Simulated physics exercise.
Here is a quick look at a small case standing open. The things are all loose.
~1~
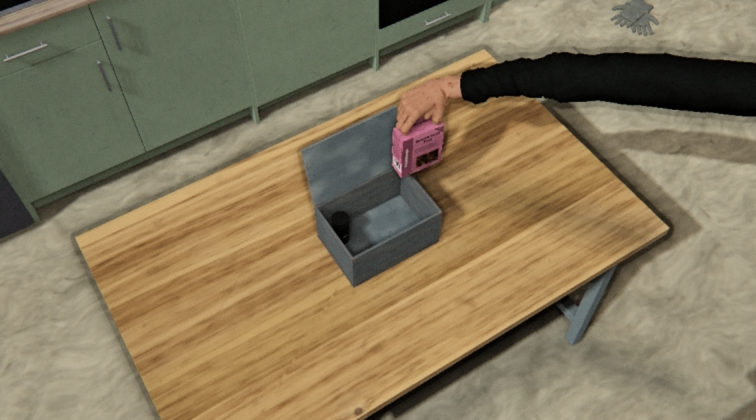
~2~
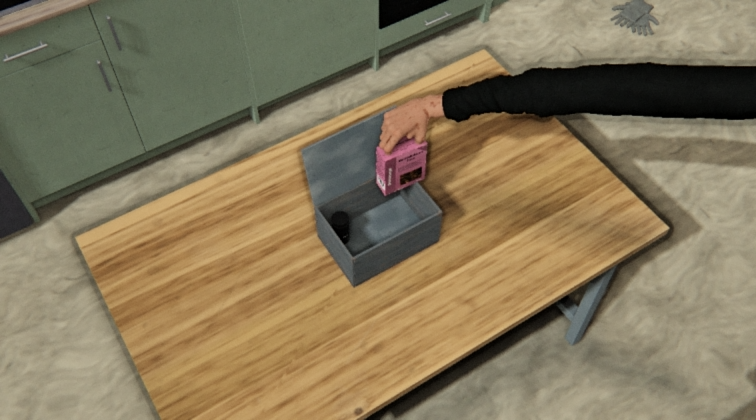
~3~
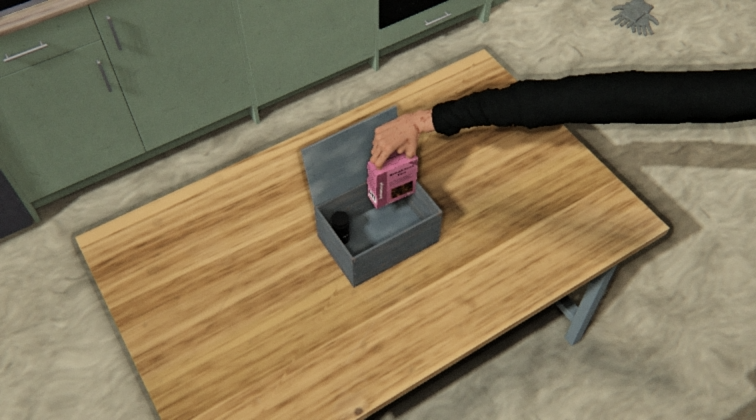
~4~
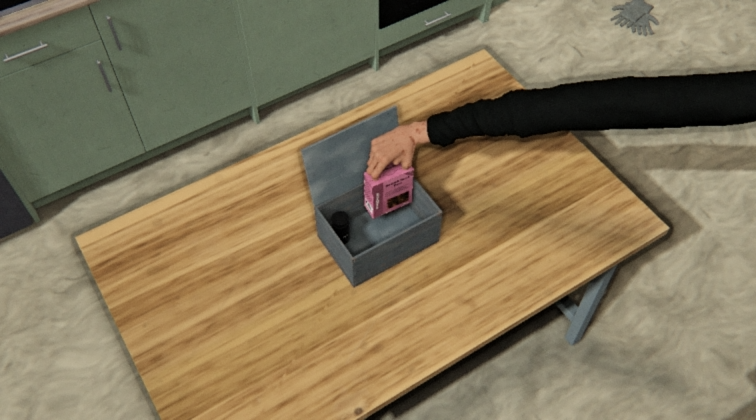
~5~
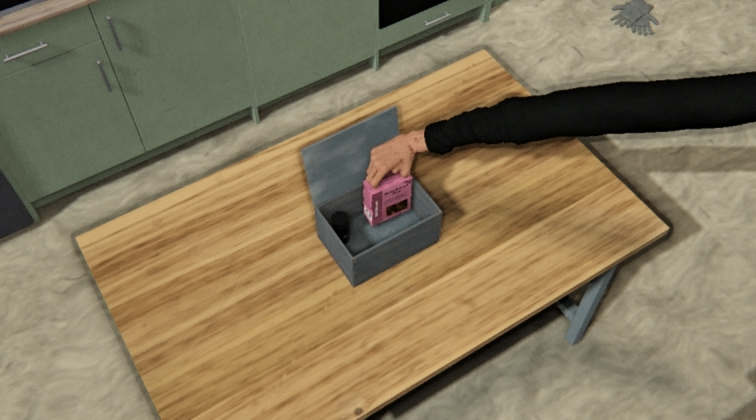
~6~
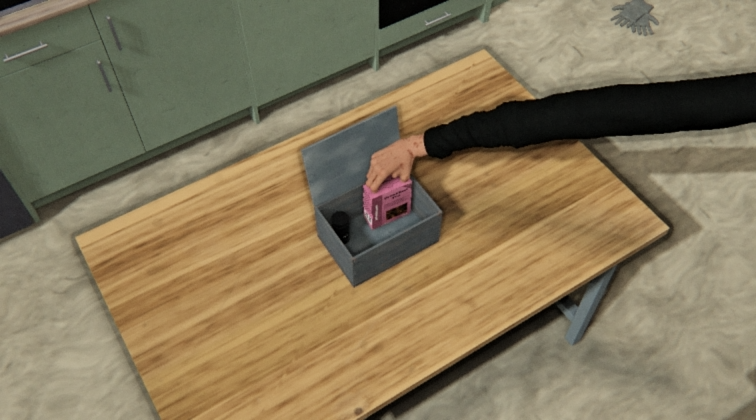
A light wooden table in a room with green cabinets and a pale, uneven floor is seen from high above at an angle, the view staying still. An open grey case sits on the table with a small black shaker inside at its left, while a black-sleeved arm reaches in from the right, holding a pink packet. The hand moves the packet a short way left and down into the case, keeping its grip.
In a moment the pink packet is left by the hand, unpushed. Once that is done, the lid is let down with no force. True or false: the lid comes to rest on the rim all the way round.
False, it is held up.
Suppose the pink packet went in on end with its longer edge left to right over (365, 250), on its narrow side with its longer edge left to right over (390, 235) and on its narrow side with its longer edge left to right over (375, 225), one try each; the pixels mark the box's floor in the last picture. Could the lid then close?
The lid stays partly open the first time, goes all the way down the second time and goes all the way down the third time.
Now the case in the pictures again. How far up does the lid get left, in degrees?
About 40° above the rim.
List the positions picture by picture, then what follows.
On its way; pink packet (418, 145); black shaker (341, 228), in the first picture.
On its way; pink packet (401, 164); black shaker (341, 228), in the second picture.
On its way; pink packet (393, 177); black shaker (341, 228), in the third picture.
On its way; pink packet (389, 188); black shaker (341, 228), in the fourth picture.
On its way; pink packet (387, 196); black shaker (341, 228), in the fifth picture.
Put in, still held; pink packet (387, 200); black shaker (341, 228), in the sixth picture.
Then, 1.10 s past the last view, lid starting down.
Then, 1.50 s past the last view, lid 65° above the rim.
Then, 1.70 s past the last view, lid 48° above the rim.
Finally, lid 42° above the rim; both still in place. Final places as the last picture's camera would see them, pink packet near (387, 200).
